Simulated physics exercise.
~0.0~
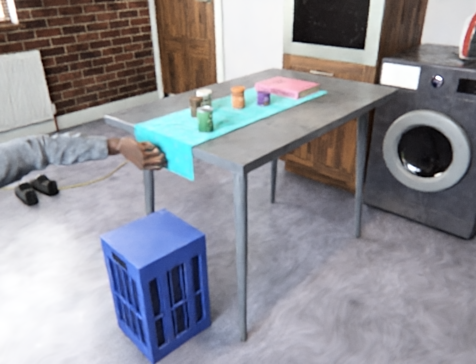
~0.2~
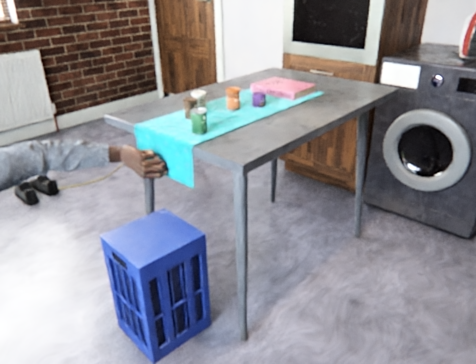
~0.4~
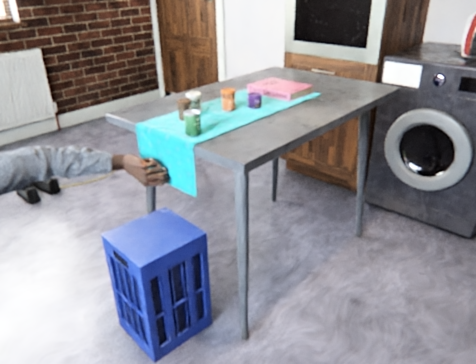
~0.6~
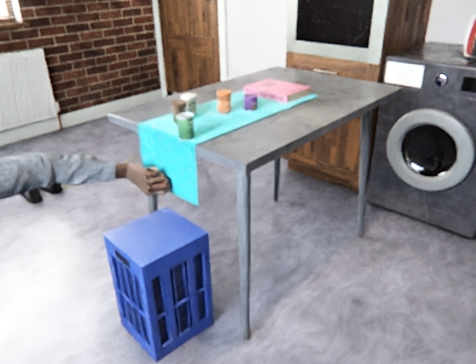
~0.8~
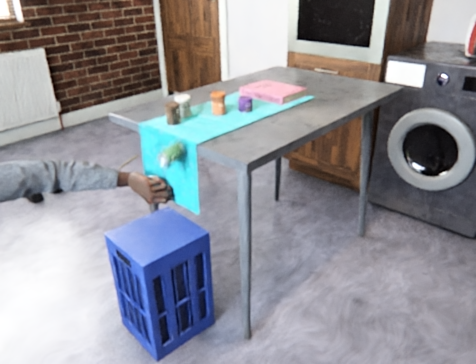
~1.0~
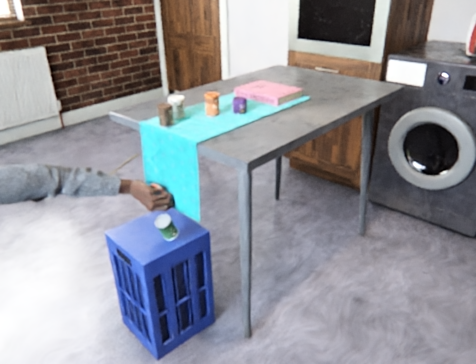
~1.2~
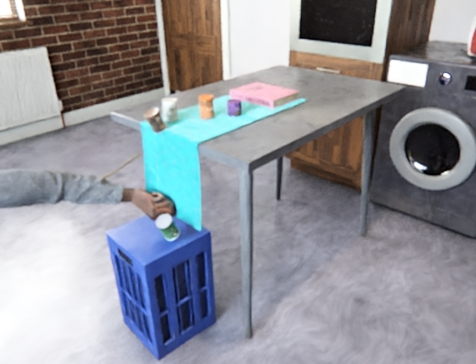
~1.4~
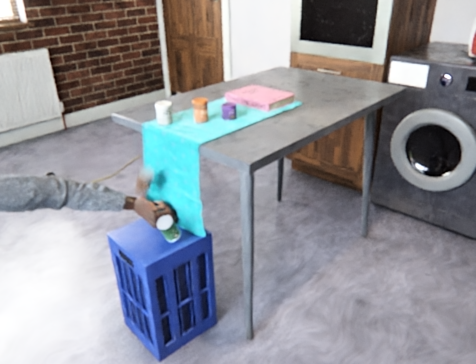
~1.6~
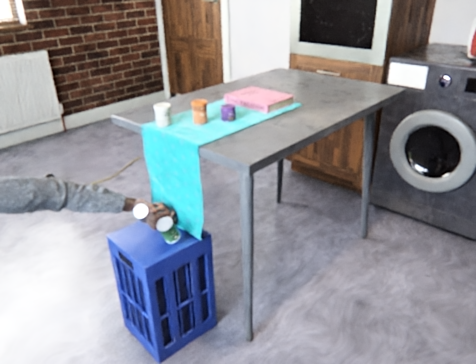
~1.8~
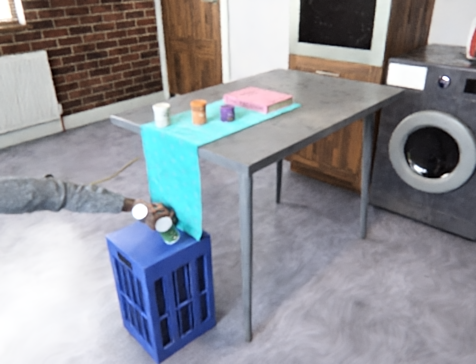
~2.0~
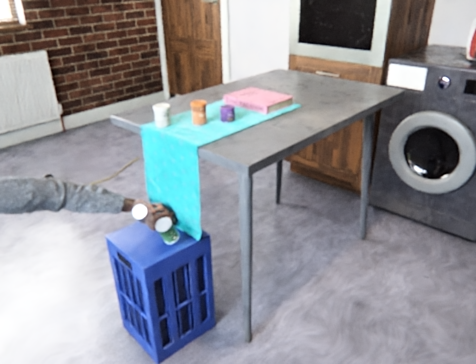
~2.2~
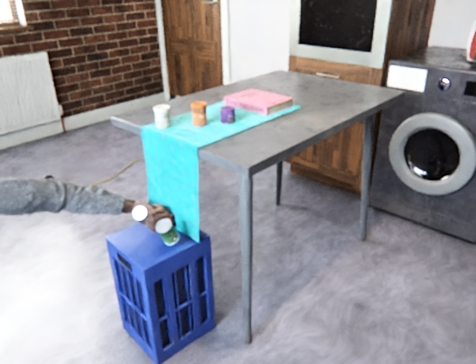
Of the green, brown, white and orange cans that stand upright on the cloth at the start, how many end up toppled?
Two of them end up toppled, the green can and the brown can, while the white and orange ones are still standing.
